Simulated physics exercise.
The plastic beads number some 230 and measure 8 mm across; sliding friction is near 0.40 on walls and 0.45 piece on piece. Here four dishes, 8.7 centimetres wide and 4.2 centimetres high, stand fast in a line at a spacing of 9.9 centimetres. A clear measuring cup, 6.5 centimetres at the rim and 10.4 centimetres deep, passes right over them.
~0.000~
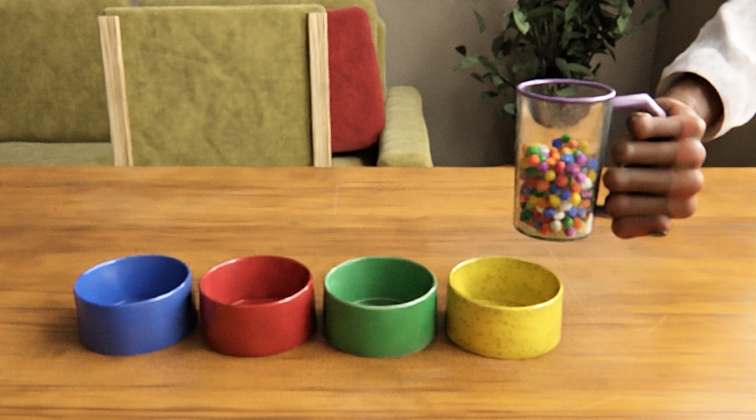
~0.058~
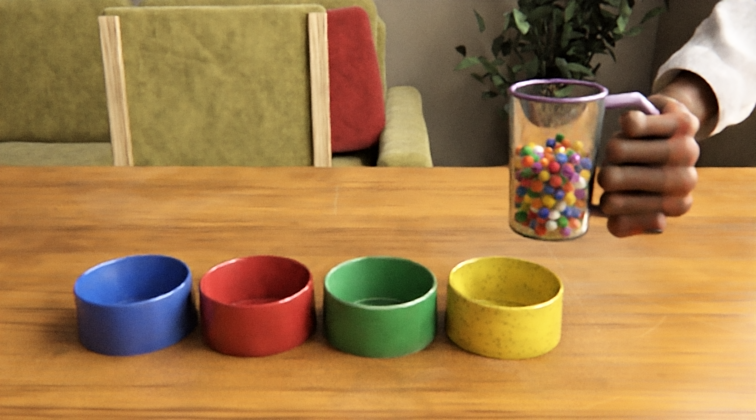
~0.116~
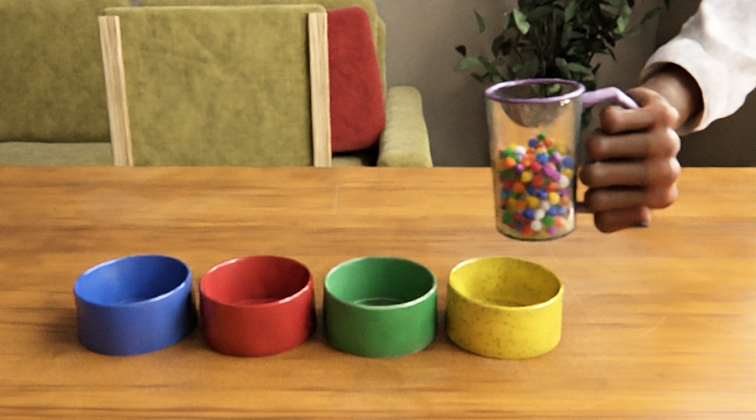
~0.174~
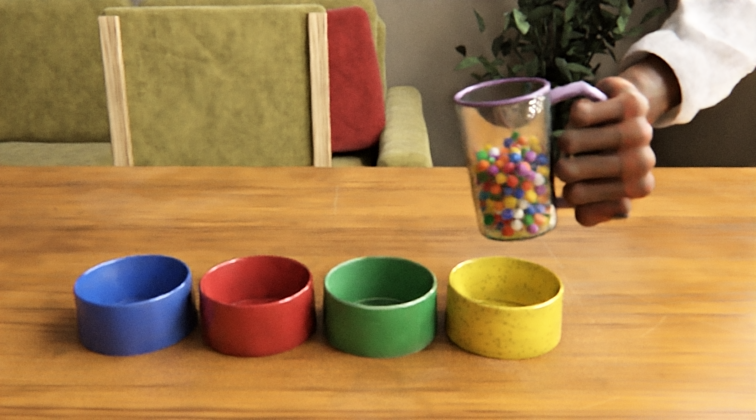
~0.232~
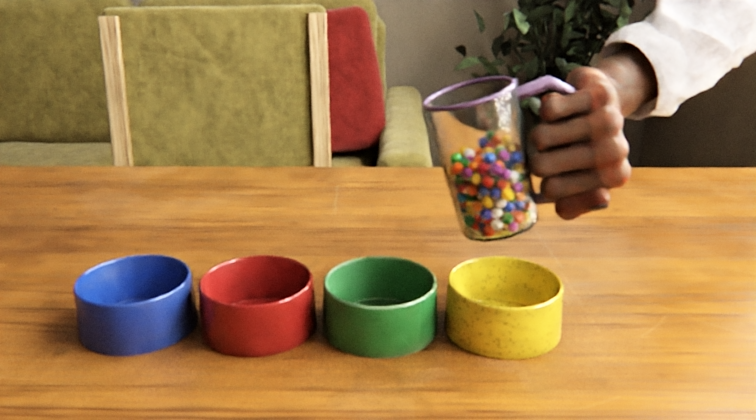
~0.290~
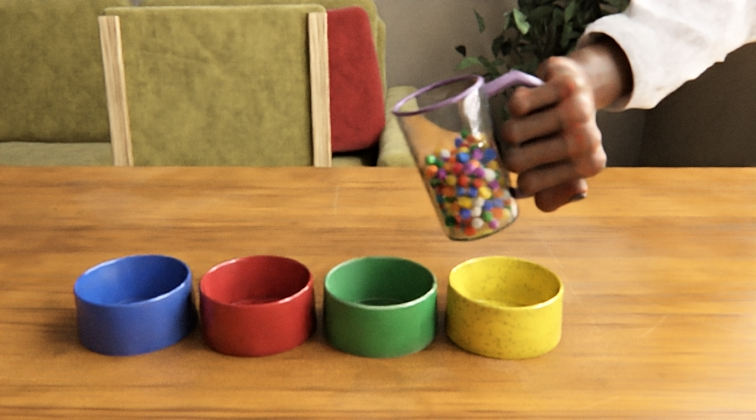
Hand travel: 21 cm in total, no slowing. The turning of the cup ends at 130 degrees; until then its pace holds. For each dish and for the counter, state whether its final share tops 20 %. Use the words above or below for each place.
Red: Above; blue: Below; green: Below; yellow: Below; counter: Above.
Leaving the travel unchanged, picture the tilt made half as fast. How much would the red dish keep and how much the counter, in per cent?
In that case I'd put red at 50 and the counter at 30.
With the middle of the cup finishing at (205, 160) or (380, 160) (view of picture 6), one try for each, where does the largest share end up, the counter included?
Top receivers, in order: Blue and red.
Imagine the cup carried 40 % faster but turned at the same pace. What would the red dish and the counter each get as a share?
Red: 60; counter: 30.
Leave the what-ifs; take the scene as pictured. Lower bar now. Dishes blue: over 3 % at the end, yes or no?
Blue - it holds.
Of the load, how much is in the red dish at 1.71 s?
Some 60 per cent.
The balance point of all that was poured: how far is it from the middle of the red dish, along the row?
The load's average lands around 3 cm in the minus-x direction.
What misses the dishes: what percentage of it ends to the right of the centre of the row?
Estimated share comes to about 0 per cent.
After 0.86 s, tilt 72 degrees; cup holds 100 %.
After 1.24 s, tilt 107 degrees; cup holds 100 %.
After 1.71 s, tilt 130 degrees; cup holds 0 %, red 60 %, blue 10 %.
At rest (2.4 s), red 60 %, blue 10 %, green 0 %, yellow 0 %, counter 25 %.
